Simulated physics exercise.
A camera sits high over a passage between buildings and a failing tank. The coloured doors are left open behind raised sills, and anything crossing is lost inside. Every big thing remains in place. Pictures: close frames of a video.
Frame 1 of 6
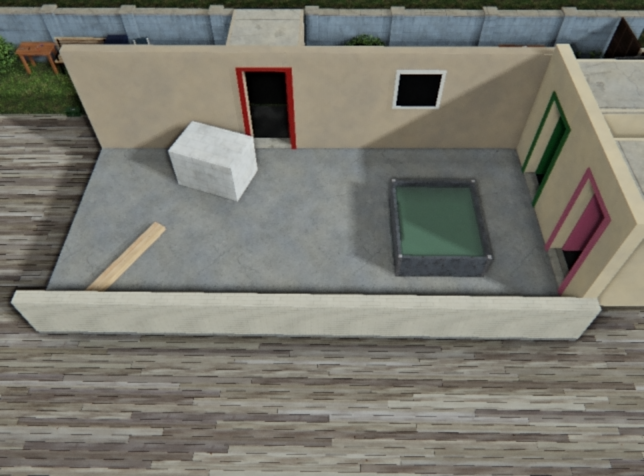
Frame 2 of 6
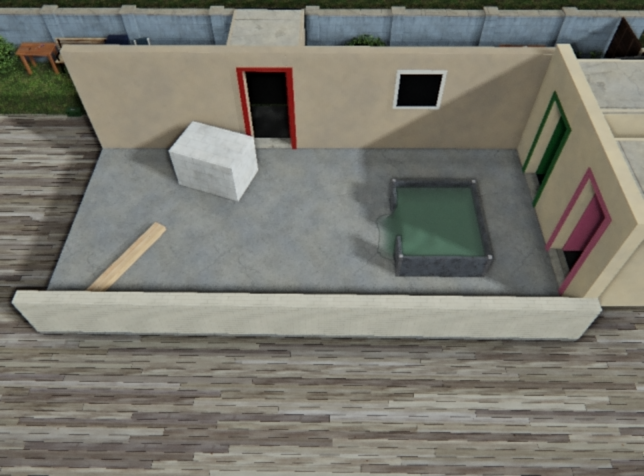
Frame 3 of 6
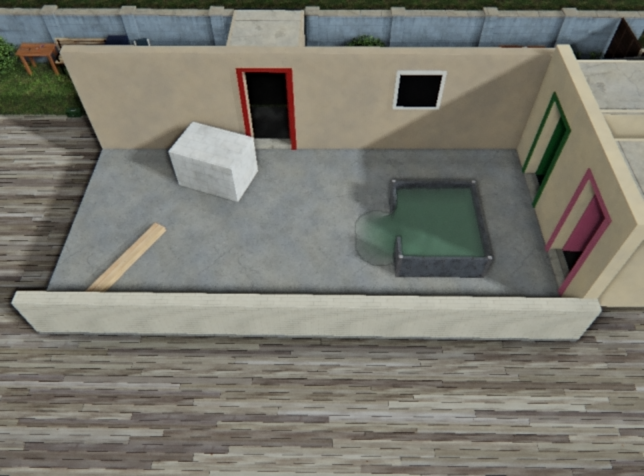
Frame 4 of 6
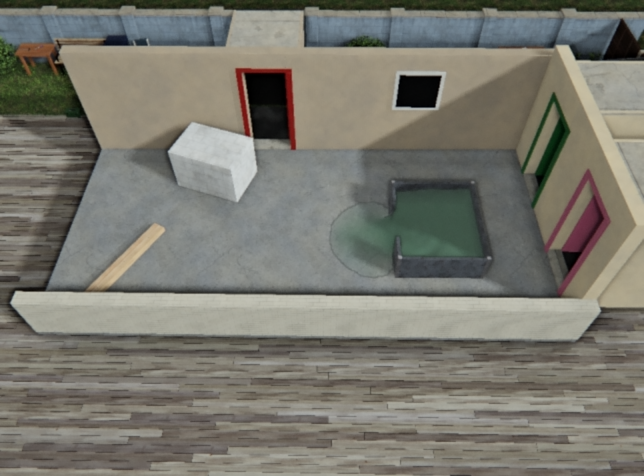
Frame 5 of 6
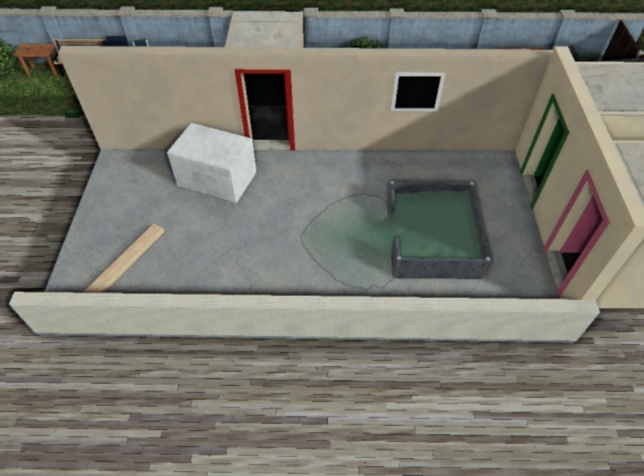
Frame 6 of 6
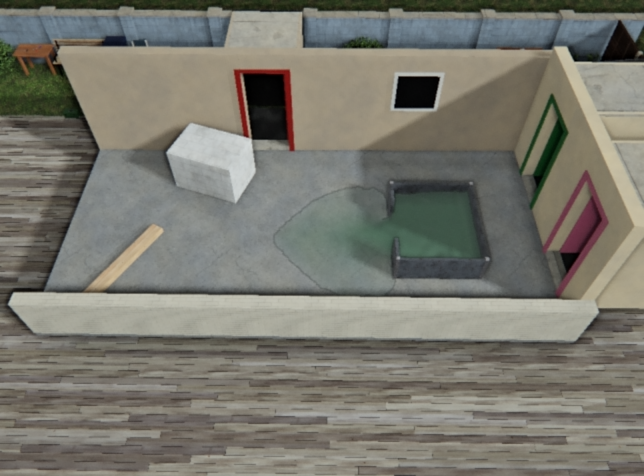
The footage shows a walled concrete yard with a pale block, a wooden plank, open coloured doorways and a dark-rimmed tank of greenish water; a gap opens in the tank's left side and water spreads leftward across the floor.
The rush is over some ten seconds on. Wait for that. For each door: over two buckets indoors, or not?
The red door is going to stay within two buckets; the pink door is going to stay within two buckets; the green door is going to stay within two buckets.
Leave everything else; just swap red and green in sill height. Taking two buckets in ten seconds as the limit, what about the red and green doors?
Okay, so red door gets too much, and green door doesn't reach it.
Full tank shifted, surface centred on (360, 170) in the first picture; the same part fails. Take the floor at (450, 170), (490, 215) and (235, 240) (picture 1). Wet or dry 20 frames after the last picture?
In order, the three spots end up untouched, untouched and waterlogged.
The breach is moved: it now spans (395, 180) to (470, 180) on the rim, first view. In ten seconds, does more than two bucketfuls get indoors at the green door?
Note: Green door crosses the line.
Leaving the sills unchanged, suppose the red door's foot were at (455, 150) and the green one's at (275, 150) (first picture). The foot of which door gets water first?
Answer: The door marked green.
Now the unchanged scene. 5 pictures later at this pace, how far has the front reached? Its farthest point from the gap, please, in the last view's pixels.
Roughly at (184, 231).
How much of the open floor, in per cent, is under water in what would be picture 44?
Roughly 55 percent.
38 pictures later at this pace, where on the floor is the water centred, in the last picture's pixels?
Somewhere around (270, 238) in the last view.
A moment on, water covers 25 % of the floor; the red door not reached, the pink door not reached, the green door not reached.
Next, water covers 45 % of the floor; the red door wet at the sill, nothing in, the pink door not reached, the green door not reached.
Then, water covers 55 % of the floor; the red door under two buckets in, the pink door not reached, the green door not reached.
Later, water covers 55 % of the floor; the red door under two buckets in, the pink door not reached, the green door not reached.
In the end, water covers 60 % of the floor; the red door under two buckets in, the pink door not reached, the green door not reached.
